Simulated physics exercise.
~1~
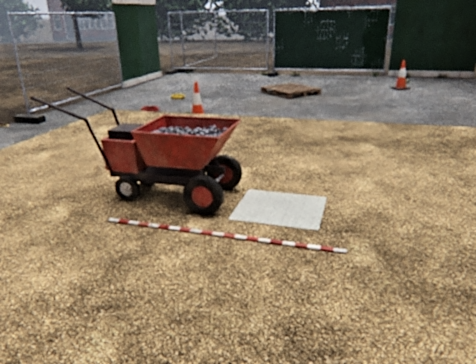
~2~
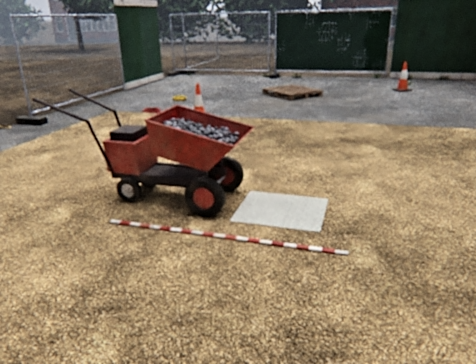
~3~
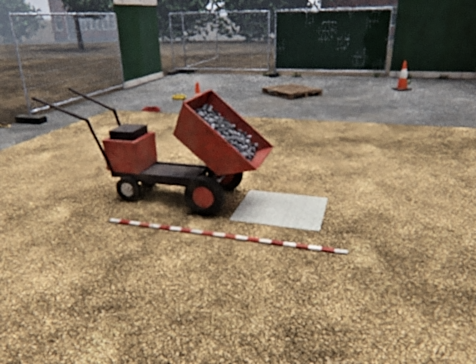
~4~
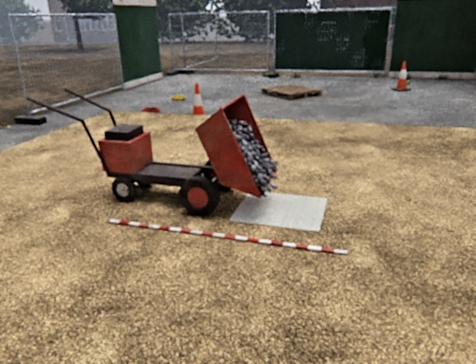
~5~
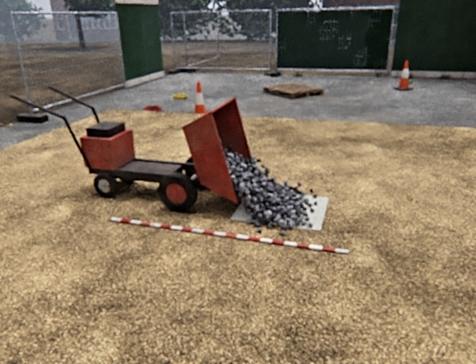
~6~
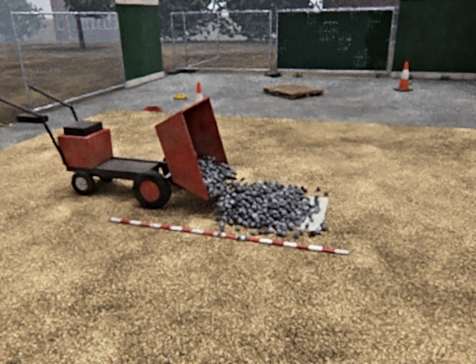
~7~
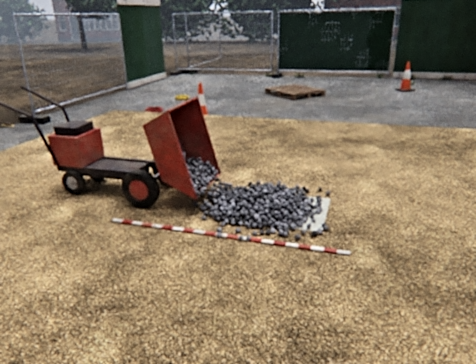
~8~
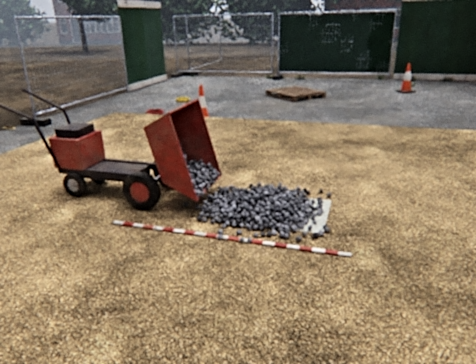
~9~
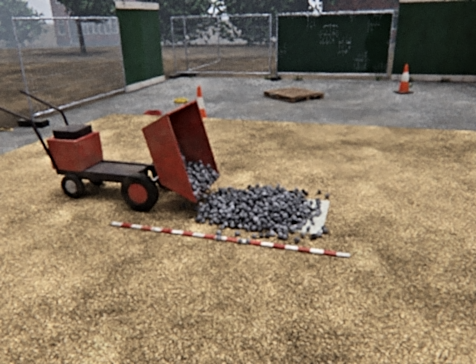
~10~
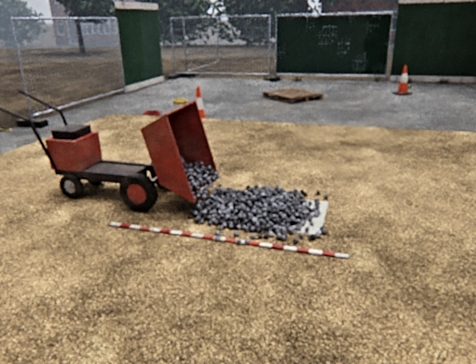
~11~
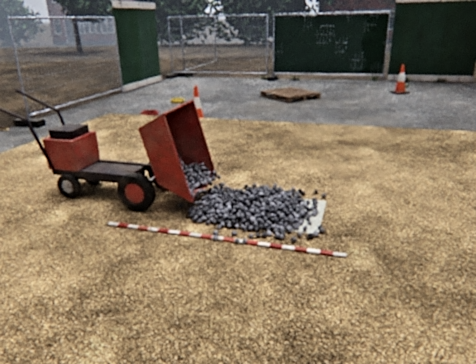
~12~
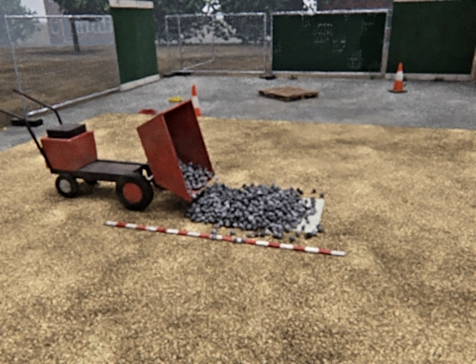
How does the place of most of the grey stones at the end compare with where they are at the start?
At the start the stones are all up in the red tray of the barrow. By the end most of them lie lower and further to the right, in a heap on the sheet and the ground beside it, with some still in the tipped tray.
